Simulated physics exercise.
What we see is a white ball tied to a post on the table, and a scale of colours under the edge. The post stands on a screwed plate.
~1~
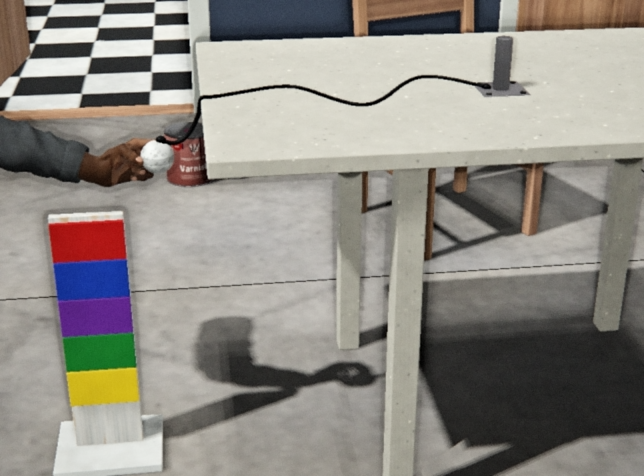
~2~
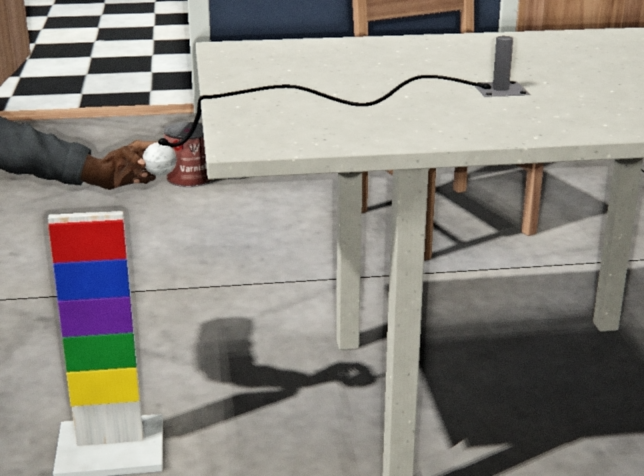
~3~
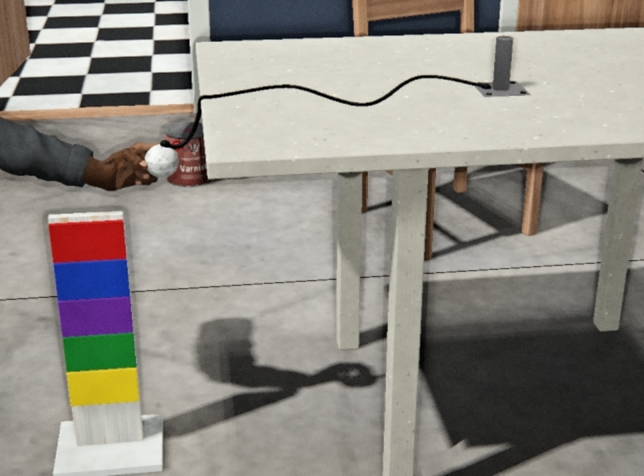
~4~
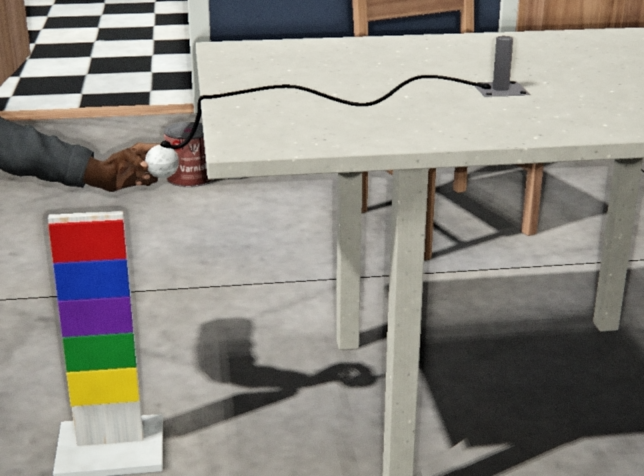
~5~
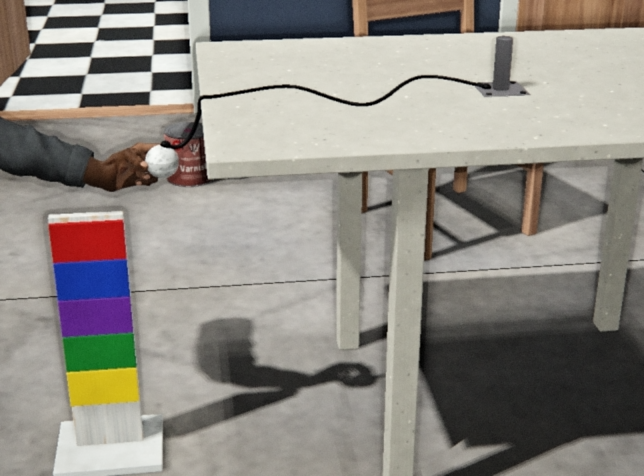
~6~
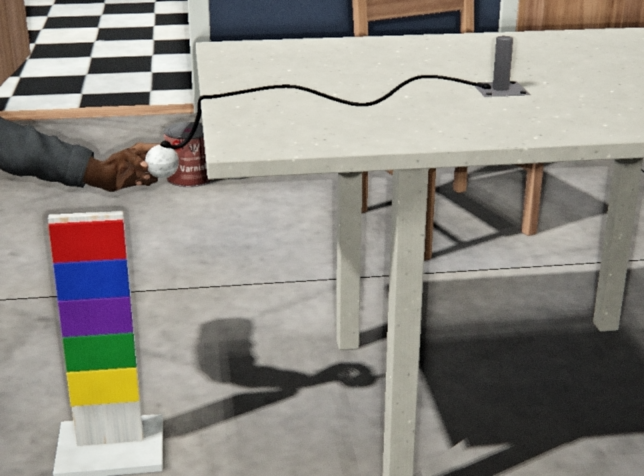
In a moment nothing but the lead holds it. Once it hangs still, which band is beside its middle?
Its centre hangs level with the blue band.
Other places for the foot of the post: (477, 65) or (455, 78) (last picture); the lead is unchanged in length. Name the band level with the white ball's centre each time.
Try by try: Blue; purple.
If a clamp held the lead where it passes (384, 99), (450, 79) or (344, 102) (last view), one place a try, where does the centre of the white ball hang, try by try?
In that order: (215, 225), (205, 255) and (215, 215).
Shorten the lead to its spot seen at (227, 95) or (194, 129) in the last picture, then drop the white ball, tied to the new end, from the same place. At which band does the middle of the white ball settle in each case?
One after the other, above them all; red.
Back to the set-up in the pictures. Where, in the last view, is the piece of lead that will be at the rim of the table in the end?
It lies at about (290, 87).
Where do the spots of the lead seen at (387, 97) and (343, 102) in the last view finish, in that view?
They go to (334, 96) and to (274, 98).
A little later, ball near (207, 266); level with blue.
Next, ball near (205, 277); level with blue.
When it is over, ball near (200, 276); level with blue. Its middle rests at the blue band.
